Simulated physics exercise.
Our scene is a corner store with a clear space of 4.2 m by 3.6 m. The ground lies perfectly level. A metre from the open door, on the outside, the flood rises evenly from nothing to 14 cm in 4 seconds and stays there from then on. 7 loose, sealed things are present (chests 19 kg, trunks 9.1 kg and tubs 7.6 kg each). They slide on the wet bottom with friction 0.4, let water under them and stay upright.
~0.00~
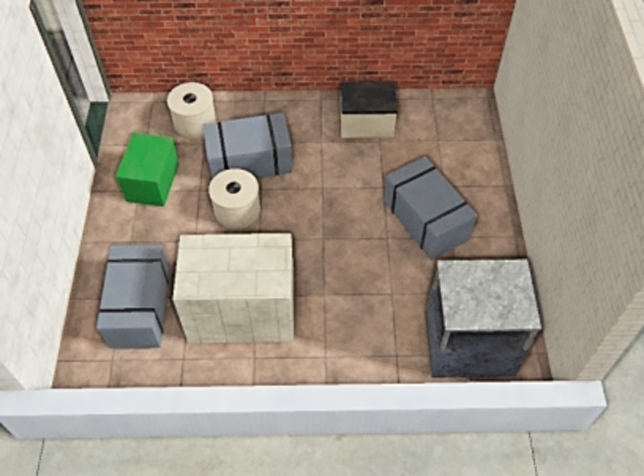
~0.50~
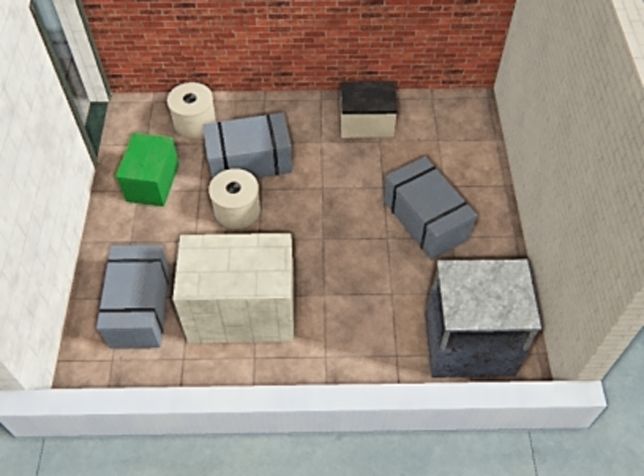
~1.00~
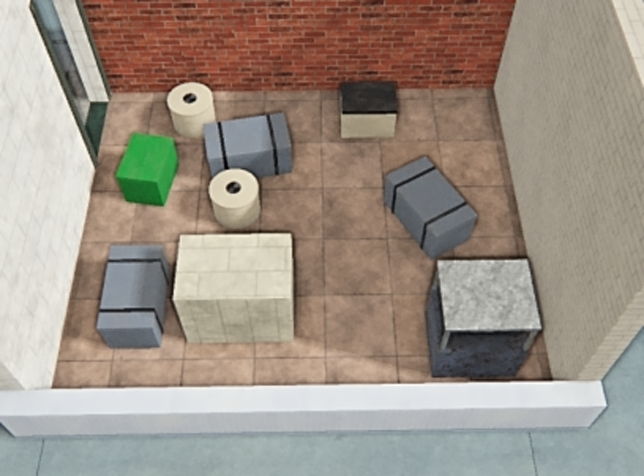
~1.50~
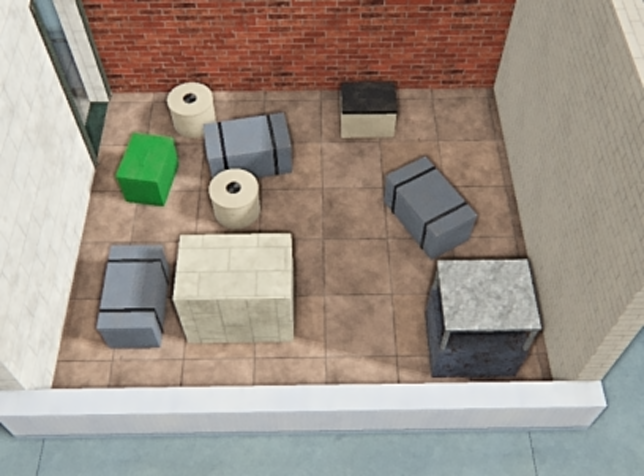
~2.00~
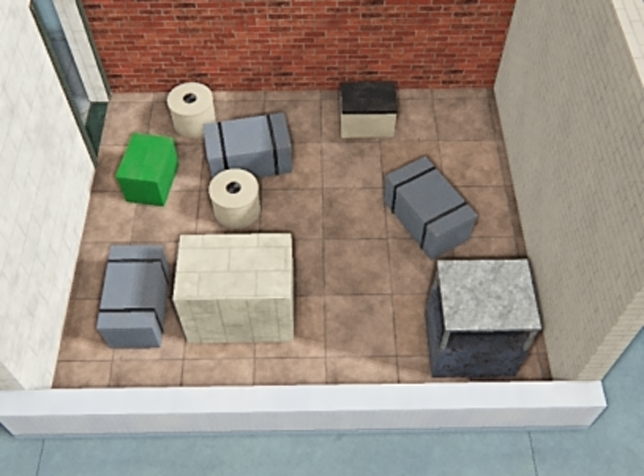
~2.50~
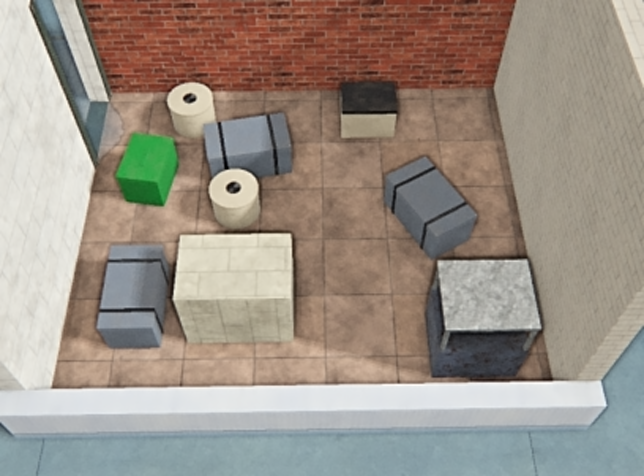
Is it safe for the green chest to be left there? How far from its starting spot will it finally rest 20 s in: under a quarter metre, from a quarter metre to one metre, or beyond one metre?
I'd say it remains nearby.
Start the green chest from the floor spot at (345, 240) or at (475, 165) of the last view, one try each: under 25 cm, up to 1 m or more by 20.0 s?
In that order: It stays put; it stays put.
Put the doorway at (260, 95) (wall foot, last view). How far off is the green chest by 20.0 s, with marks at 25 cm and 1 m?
As for the green chest, it keeps its spot.
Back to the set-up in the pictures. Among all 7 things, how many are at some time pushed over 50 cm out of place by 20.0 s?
6.
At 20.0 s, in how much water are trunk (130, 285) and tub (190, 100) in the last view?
I'd put it at 8 cm and 9 cm respectively.
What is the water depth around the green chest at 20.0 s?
Around 7 cm.
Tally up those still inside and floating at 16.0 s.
I count 4.
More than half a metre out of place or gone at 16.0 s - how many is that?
My count gives 4.
After 4.0 s the green chest is near (145, 157), 0.0 m from its start, aground; 0 afloat.
After 9.0 s the green chest is near (145, 157), 0.0 m from its start, aground; 0 afloat.
After 16.0 s the green chest is near (145, 157), 0.0 m from its start, aground; 4 afloat.
After 20.0 s the green chest is near (145, 157), 0.0 m from its start, aground; 6 afloat.
